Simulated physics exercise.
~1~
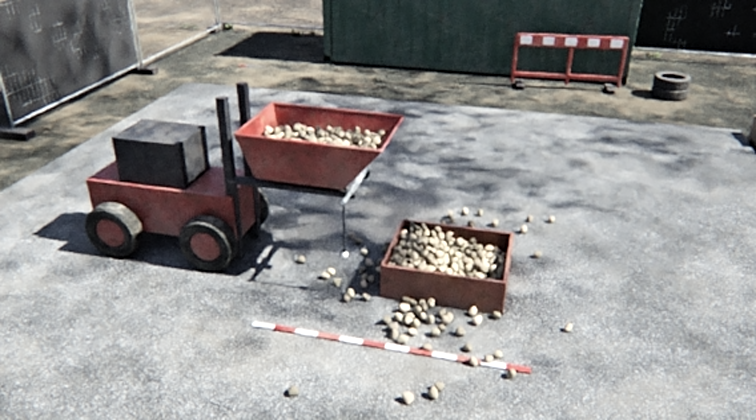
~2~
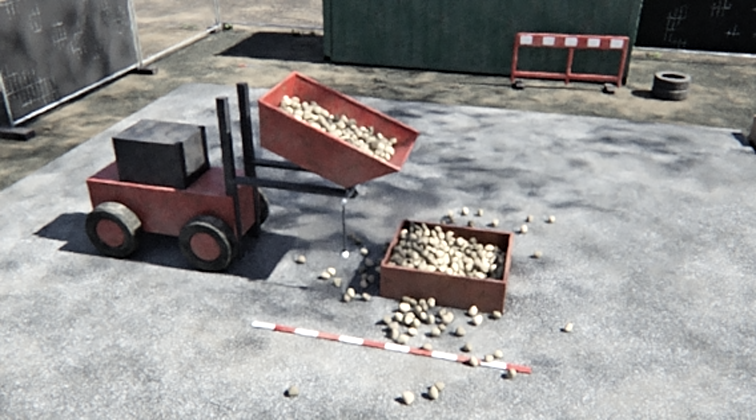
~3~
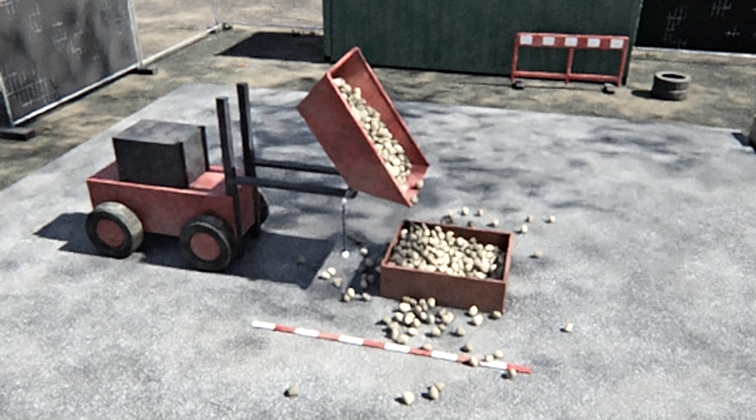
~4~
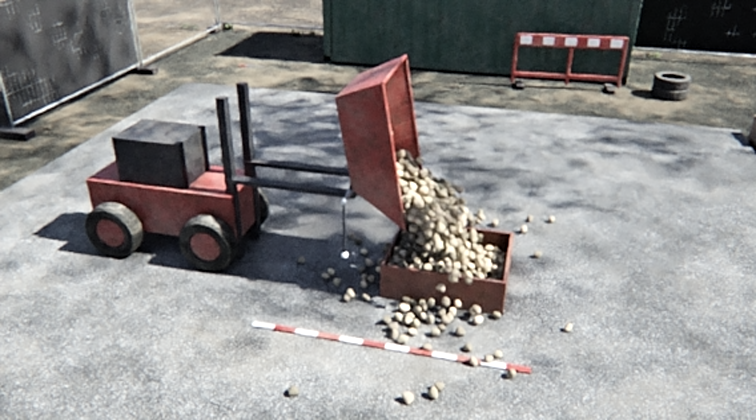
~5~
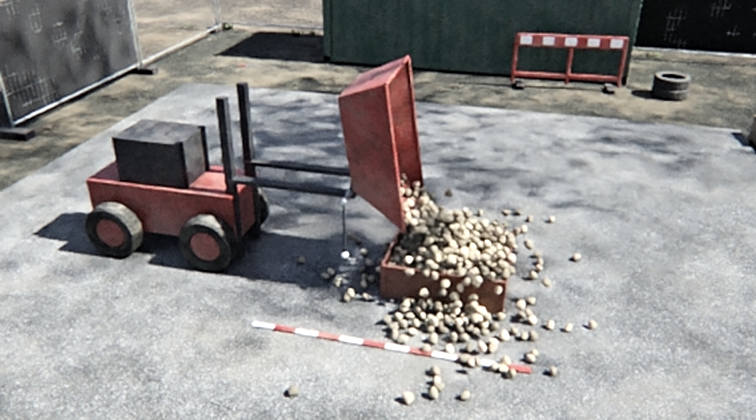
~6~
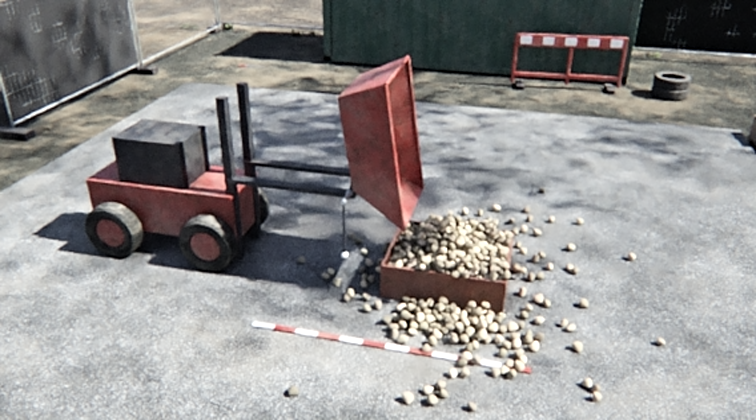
A red forklift tips its raised skip steeply to the right, pouring pale rounded stones onto those already in a red bin, until the skip hangs empty and still above a heaped bin, with more stones scattered on the grey ground around it and across a red and white striped pole.
